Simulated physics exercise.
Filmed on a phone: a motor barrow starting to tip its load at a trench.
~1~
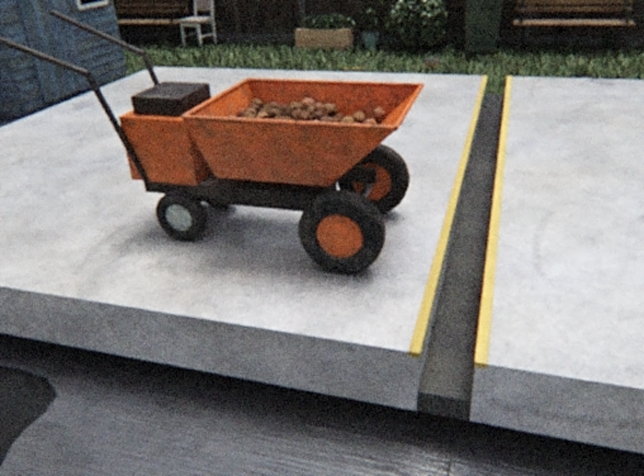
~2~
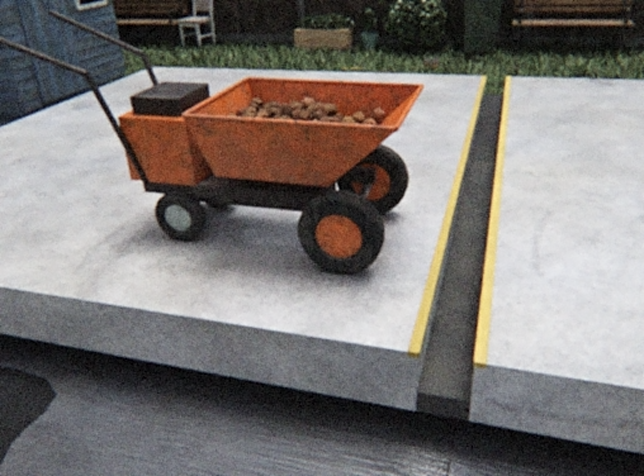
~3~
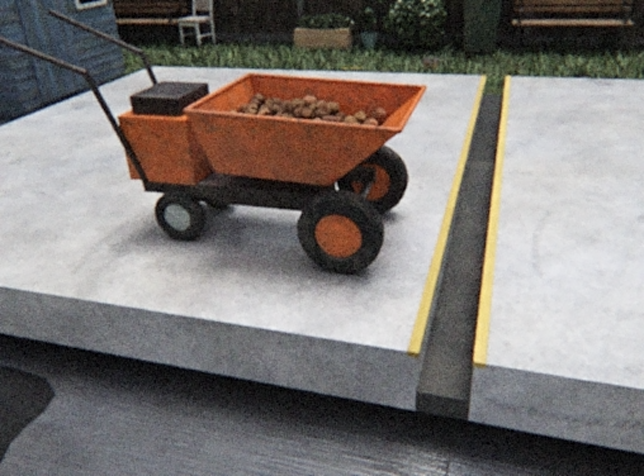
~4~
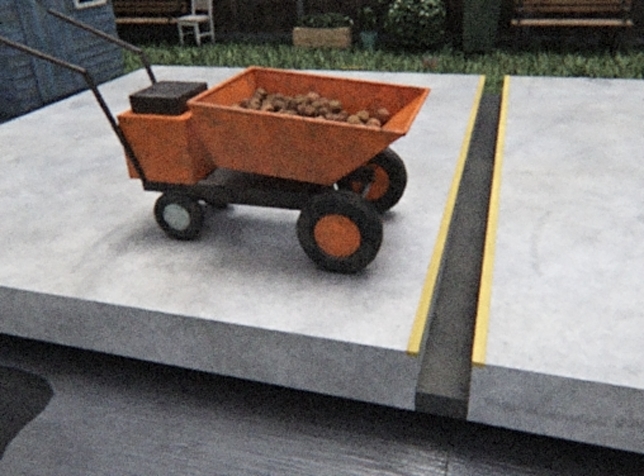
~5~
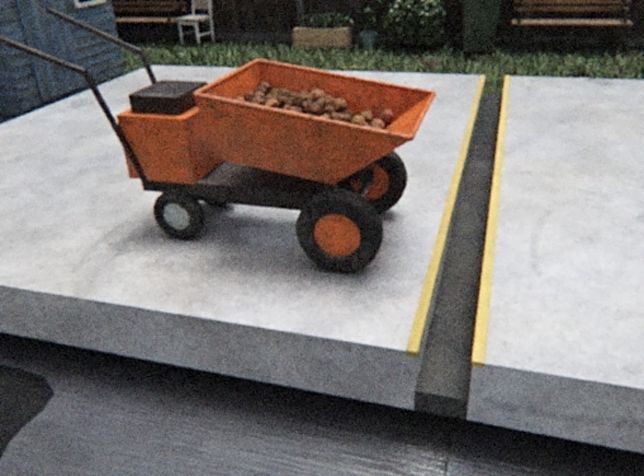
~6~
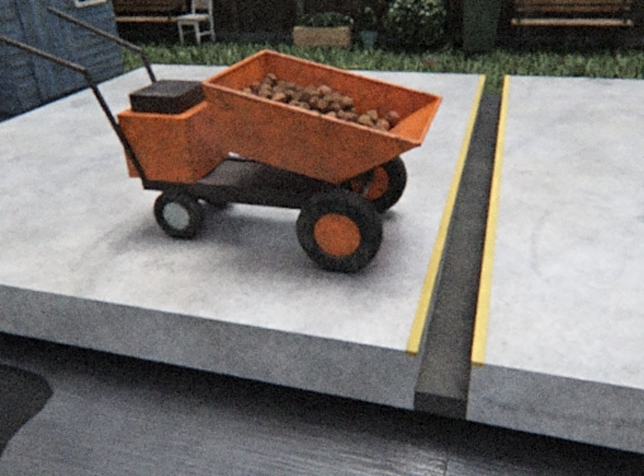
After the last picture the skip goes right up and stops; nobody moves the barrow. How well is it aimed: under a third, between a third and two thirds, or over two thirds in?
It catches under a third.
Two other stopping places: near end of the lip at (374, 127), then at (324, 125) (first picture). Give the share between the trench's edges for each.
Roughly 60 per cent, and 60 per cent.
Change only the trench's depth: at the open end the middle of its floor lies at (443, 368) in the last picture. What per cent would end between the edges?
About 20 per cent.
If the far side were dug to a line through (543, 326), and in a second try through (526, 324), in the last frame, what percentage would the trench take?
Roughly 90 per cent, and 80 per cent.
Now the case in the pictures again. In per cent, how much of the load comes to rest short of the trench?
Roughly 0 in a hundred.
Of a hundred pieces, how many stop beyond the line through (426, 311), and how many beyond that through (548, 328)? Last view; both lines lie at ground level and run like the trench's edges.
In turn 90 and 30 in a hundred.
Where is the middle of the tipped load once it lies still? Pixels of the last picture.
At about (517, 250).
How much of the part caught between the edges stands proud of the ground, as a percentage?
Some 5 per cent.
Soon, skip tipped well over; all in the skip.
A while on, skip tipped steeply; most in the skip; a stray few in or heaped over the trench; a small part beyond it; a stray few falling.
Towards the end, skip tipped right over; about a quarter in the skip; a small part in or heaped over the trench; about two thirds beyond it.
Finally, skip tipped right over; a small part in the skip; about a quarter in or heaped over the trench; about two thirds beyond it.
